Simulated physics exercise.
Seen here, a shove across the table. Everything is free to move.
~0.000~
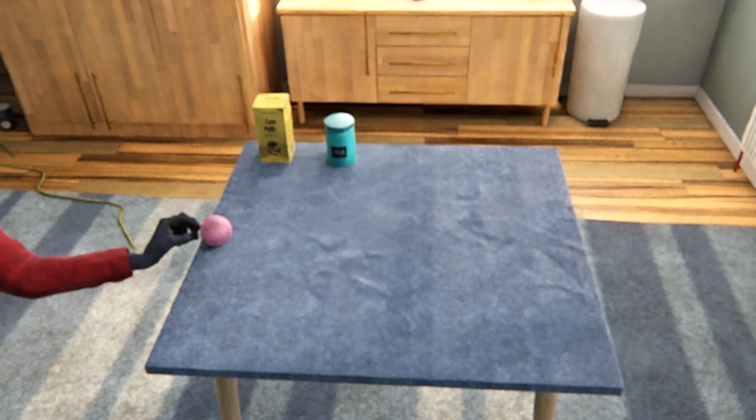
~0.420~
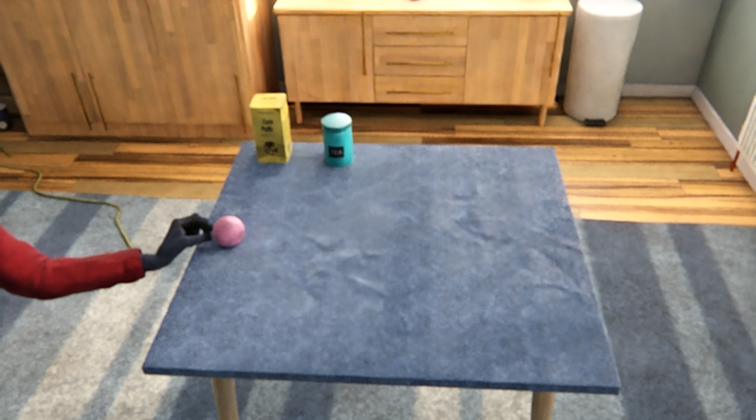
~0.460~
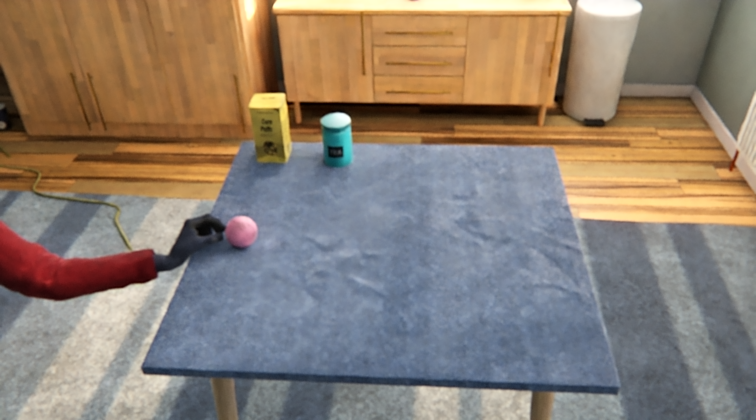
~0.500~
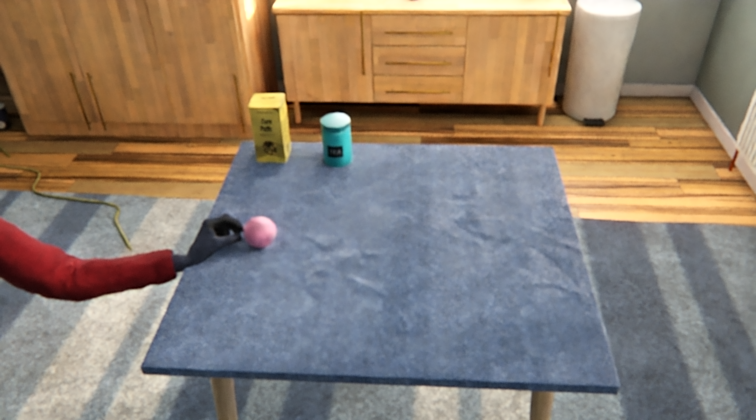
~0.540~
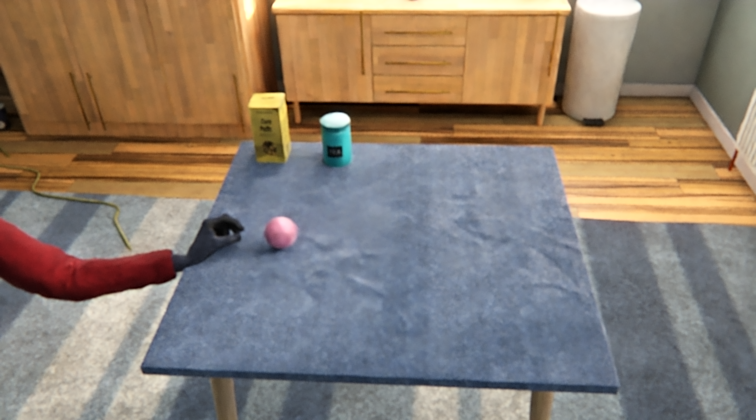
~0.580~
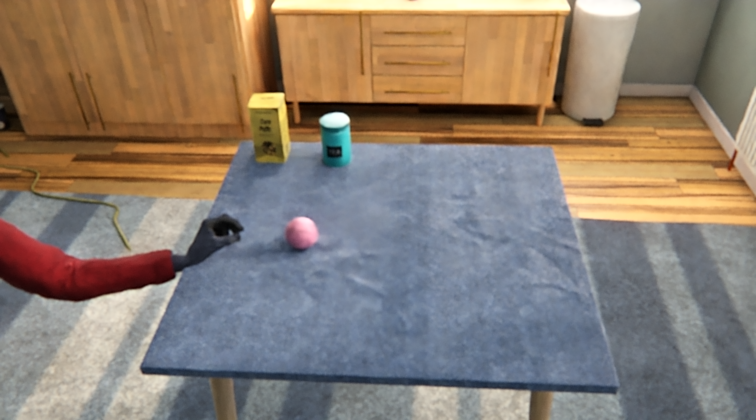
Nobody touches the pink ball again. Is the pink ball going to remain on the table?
The pink ball falls off the table.
Around 0.88 s, pink ball displaced well along near (451, 237).
Around 1.28 s, pink ball now off the table.
Around 1.58 s, things are still on the move.
Finally (1.9 s), off the table, pink ball.
